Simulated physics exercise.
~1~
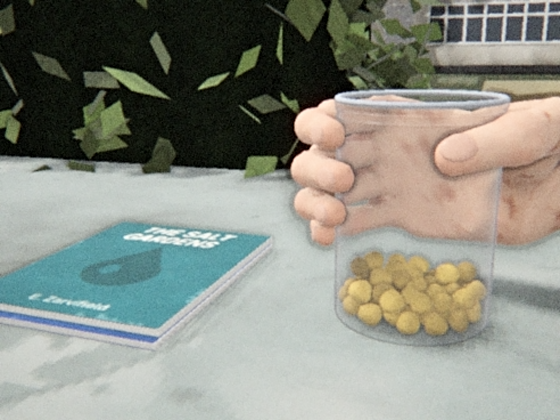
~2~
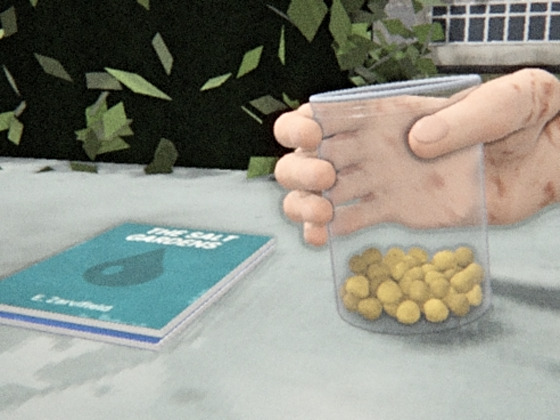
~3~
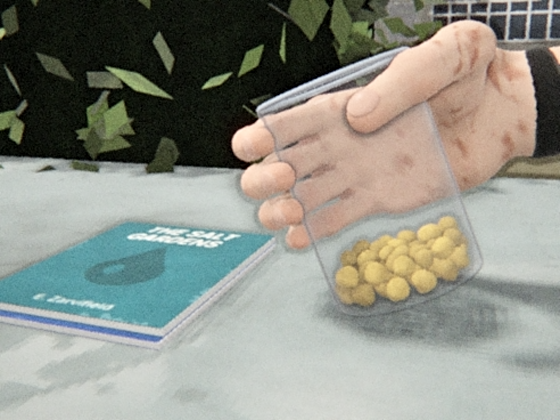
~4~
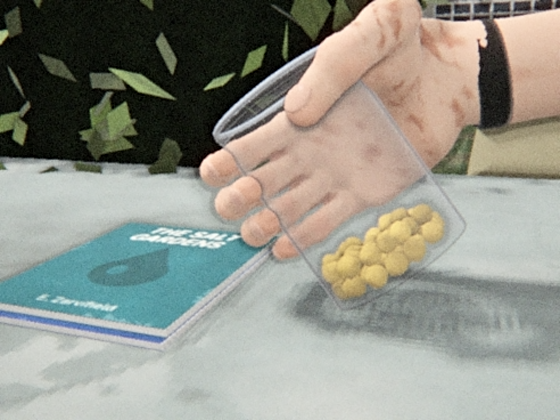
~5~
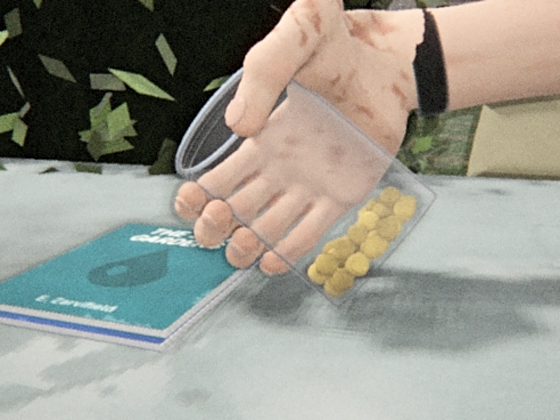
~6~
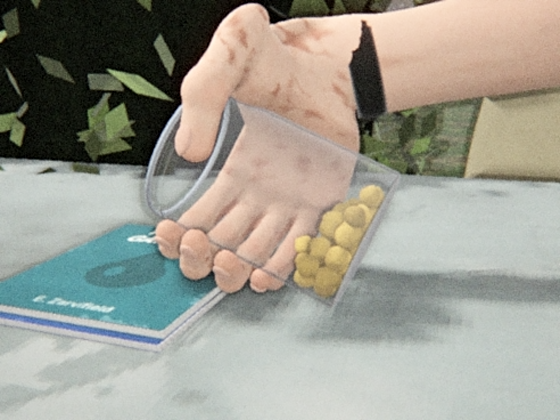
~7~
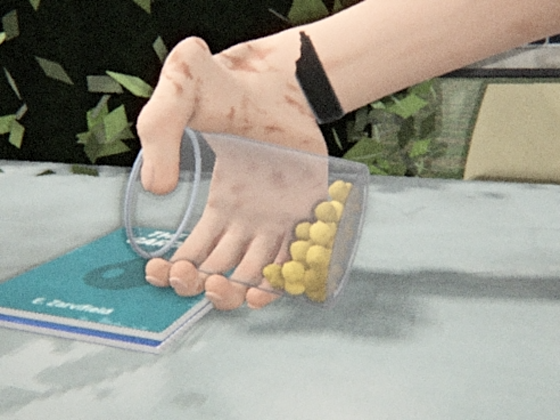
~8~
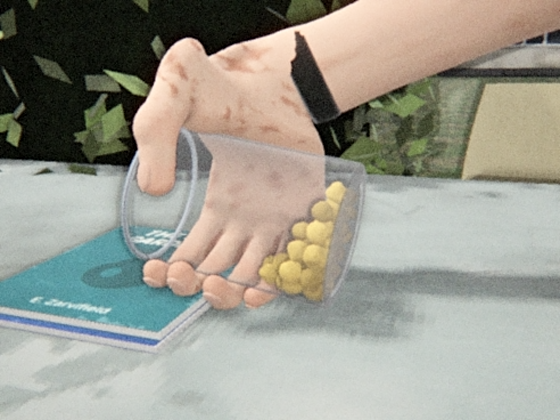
At first, a hand holds a clear open jar upright on a pale surface, with small round yellow pieces at the bottom and a teal-covered book, The Salt Gardens, lying to the left. The hand lifts the jar slightly and begins tipping its mouth to the left. As the lean deepens, the jar moves left toward the books, and the yellow pieces bunch up near its base. The hand, with a black band at the wrist, turns the jar almost onto its side. It finally settles with its open end over the books, every yellow piece still inside.
